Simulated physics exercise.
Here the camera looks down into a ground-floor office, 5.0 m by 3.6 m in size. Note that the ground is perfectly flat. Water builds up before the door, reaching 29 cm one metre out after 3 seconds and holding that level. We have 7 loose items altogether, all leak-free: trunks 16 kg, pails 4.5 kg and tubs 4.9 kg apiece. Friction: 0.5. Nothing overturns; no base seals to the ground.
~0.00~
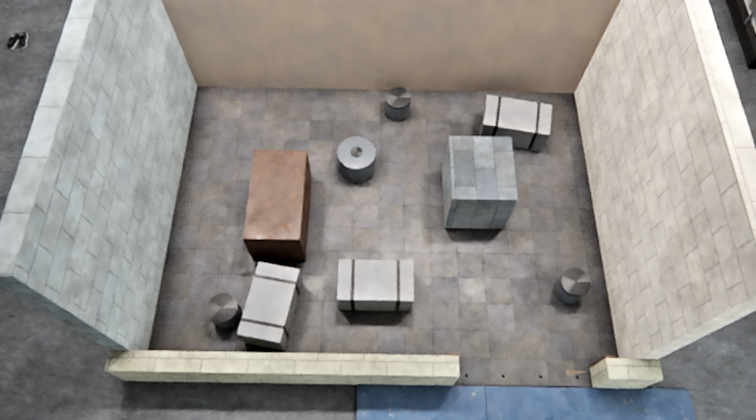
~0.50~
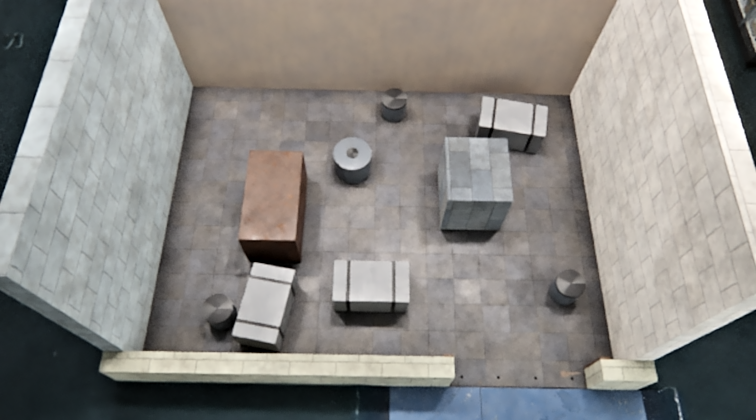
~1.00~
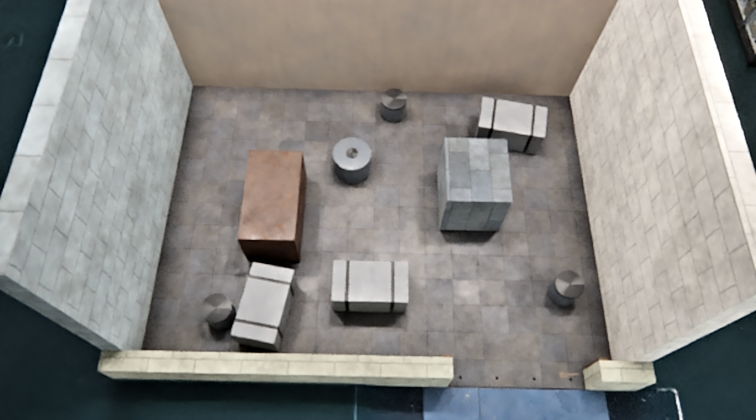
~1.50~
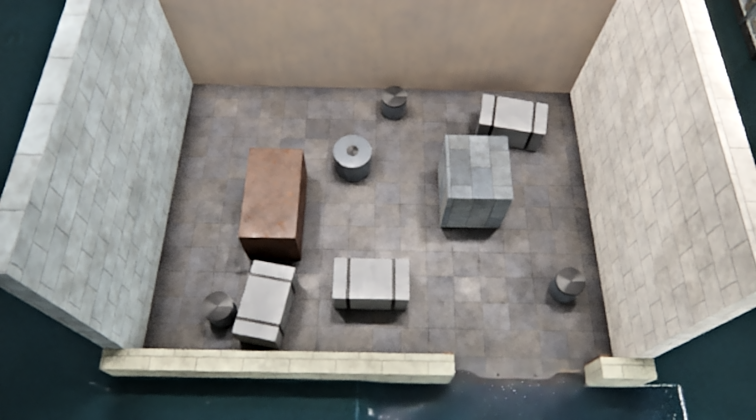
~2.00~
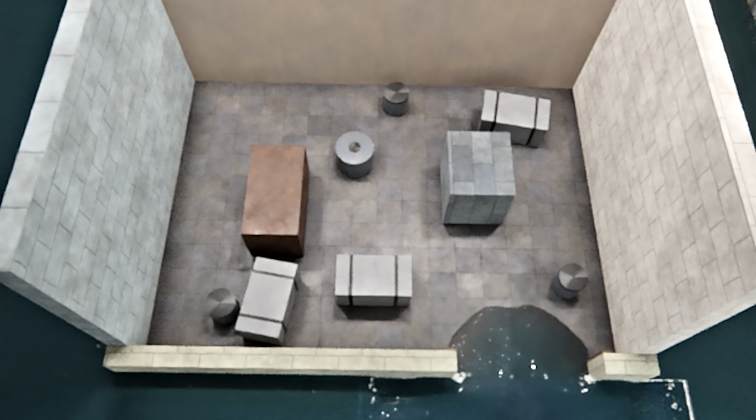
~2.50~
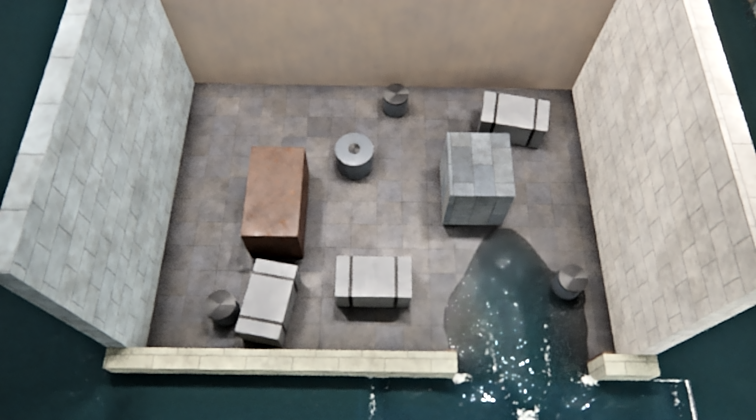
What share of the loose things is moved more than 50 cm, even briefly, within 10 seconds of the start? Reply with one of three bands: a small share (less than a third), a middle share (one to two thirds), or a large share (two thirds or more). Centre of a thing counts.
A middle share, one to two thirds.
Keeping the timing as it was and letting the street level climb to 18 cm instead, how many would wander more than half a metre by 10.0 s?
Count: 4.
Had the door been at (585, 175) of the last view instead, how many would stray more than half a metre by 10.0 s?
Count: 6.
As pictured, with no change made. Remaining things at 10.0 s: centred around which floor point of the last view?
The centre is close to (242, 265).
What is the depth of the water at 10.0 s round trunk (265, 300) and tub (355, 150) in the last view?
Depth approx. 15 cm / 22 cm.
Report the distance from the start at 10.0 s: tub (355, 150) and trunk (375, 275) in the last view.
They've ended up 300 cm and 30 cm away, in that order.
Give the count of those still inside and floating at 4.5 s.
My tally comes to 1.
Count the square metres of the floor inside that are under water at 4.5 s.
I'd put it close to 9.0 m2.
After 3.5 s 1 of 7 are over 50 cm from their spots; 0 afloat.
After 4.5 s 1 of 7 are over 50 cm from their spots; 1 afloat.
After 7.0 s 4 of 7 are over 50 cm from their spots; 4 afloat.
After 10.0 s 4 of 7 are over 50 cm from their spots, and 4 have been at some point; 7 afloat.
